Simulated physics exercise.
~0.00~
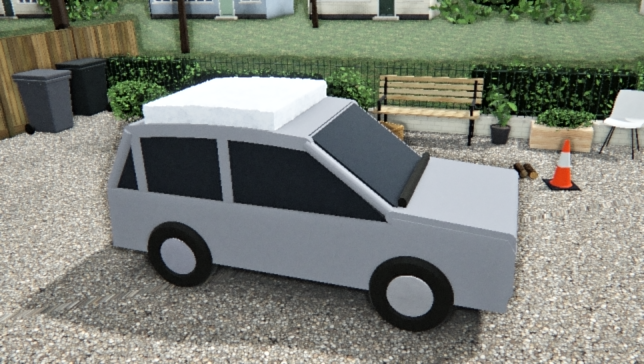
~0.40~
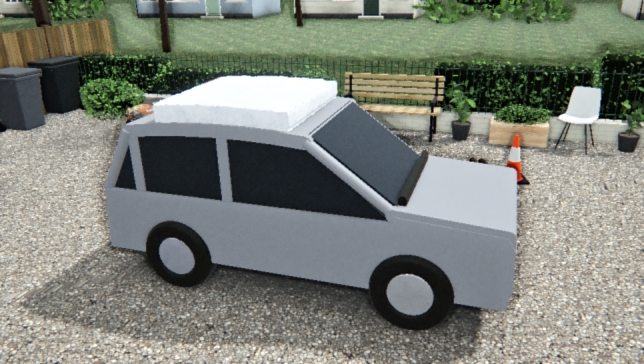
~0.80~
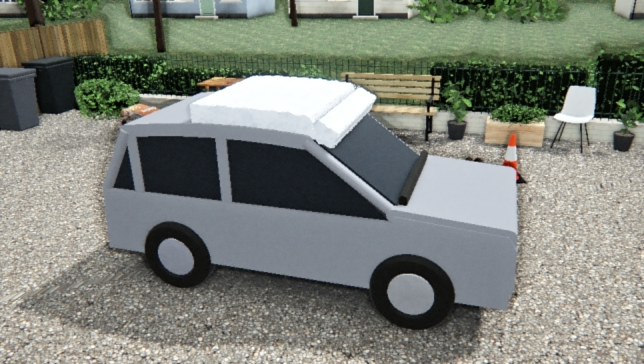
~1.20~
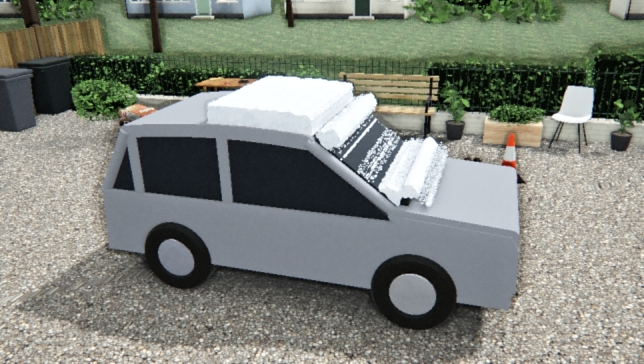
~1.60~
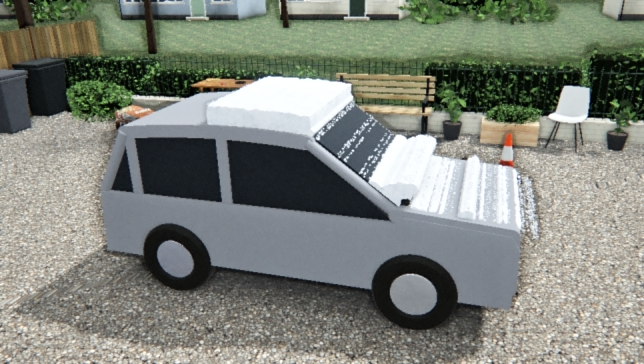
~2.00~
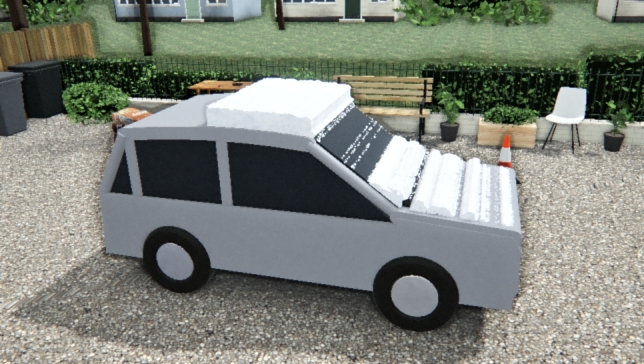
A grey car stops and roof snow slides down the windscreen, settling across the bonnet.
